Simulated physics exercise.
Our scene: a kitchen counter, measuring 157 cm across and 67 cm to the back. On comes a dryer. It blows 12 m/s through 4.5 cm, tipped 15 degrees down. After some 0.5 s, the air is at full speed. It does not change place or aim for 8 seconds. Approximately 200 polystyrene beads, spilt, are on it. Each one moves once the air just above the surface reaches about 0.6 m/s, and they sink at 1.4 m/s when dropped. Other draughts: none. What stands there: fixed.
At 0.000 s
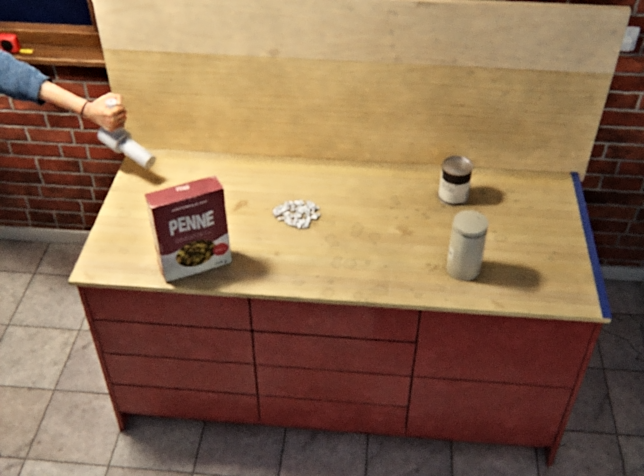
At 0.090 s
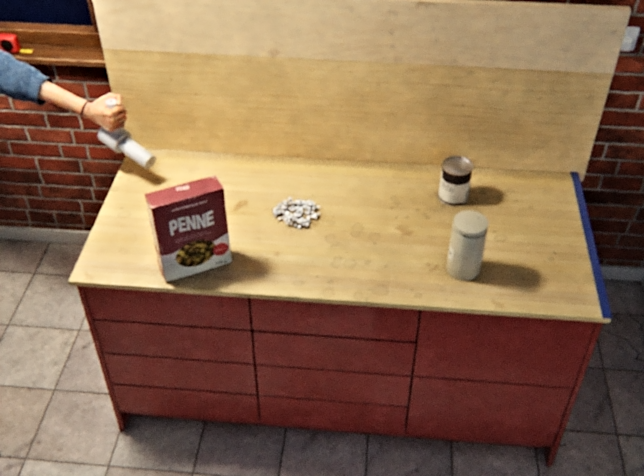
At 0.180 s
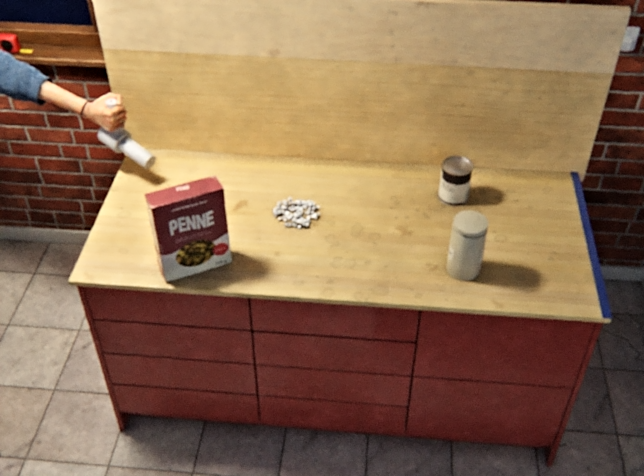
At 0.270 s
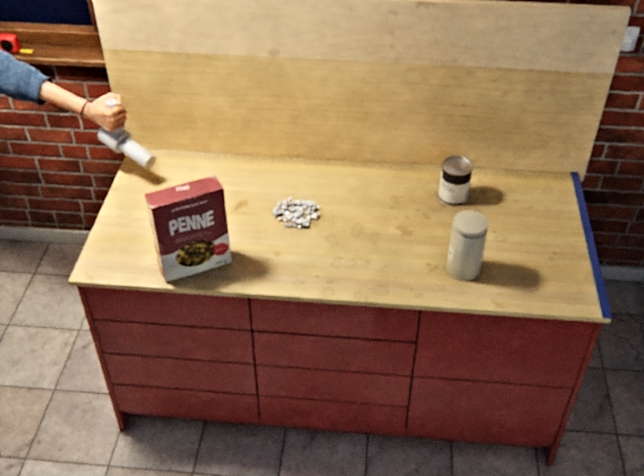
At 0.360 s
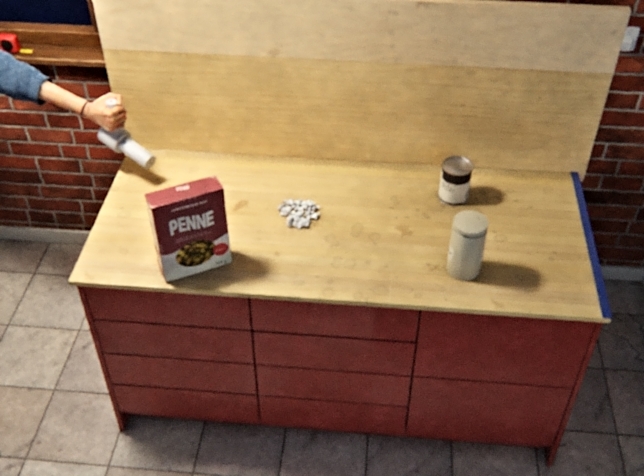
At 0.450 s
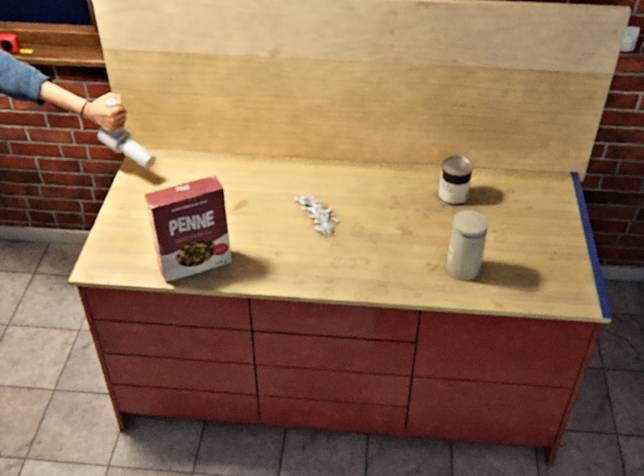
The clip shows a hand holding a dryer at the left of a wooden counter with a penne carton, a tin and a pale canister; the white beads lie still, then shift slightly rightward and spread into a slanting streak.
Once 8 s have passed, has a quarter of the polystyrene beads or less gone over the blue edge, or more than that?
More than a quarter has gone.
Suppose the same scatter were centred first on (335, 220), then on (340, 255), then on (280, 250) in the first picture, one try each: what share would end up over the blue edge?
80, 1 and 0 in a hundred, respectively.
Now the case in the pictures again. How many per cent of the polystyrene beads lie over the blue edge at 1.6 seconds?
I'd put it at some 10 %.
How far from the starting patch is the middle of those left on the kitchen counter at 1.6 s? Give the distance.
I'd guess near 75 cm.
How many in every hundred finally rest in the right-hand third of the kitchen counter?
Near 15 %.
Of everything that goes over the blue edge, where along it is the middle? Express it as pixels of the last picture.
Close to pixel (594, 241).
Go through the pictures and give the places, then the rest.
In the first frame, the middle of the polystyrene beads is near (298, 213), none has stirred yet and the mouth of the dryer is at (150, 163).
In the second frame, the middle of the polystyrene beads is near (298, 212), none has stirred yet and the blue edge is centred on (593, 238).
In the third frame, the middle of the polystyrene beads is near (298, 212), none has stirred yet, the top of a carton is at (184, 191) and the top of a tin is at (458, 165).
In the fourth frame, the middle of the polystyrene beads is near (298, 212) and none has stirred yet.
In the fifth frame, the middle of the polystyrene beads is near (299, 213), the farthest in sight from the dryer is at (319, 215) and about 10 % have left their places.
In the sixth frame, the middle of the polystyrene beads is near (317, 213), the farthest in sight from the dryer is at (332, 234) and about 85 % have left their places.
After 1.6 s, 94 % are on the move or not yet settled, 9 % are over the blue edge; the middle of those still in play is near (531, 234).
After 2.6 s, 22 % are on the move or not yet settled, 77 % are over the blue edge; the middle of those still in play is near (580, 279).
After 4.4 s, 14 % are on the move or not yet settled, 84 % are over the blue edge.
After 8.0 s, at the end, 86 % are over the blue edge.
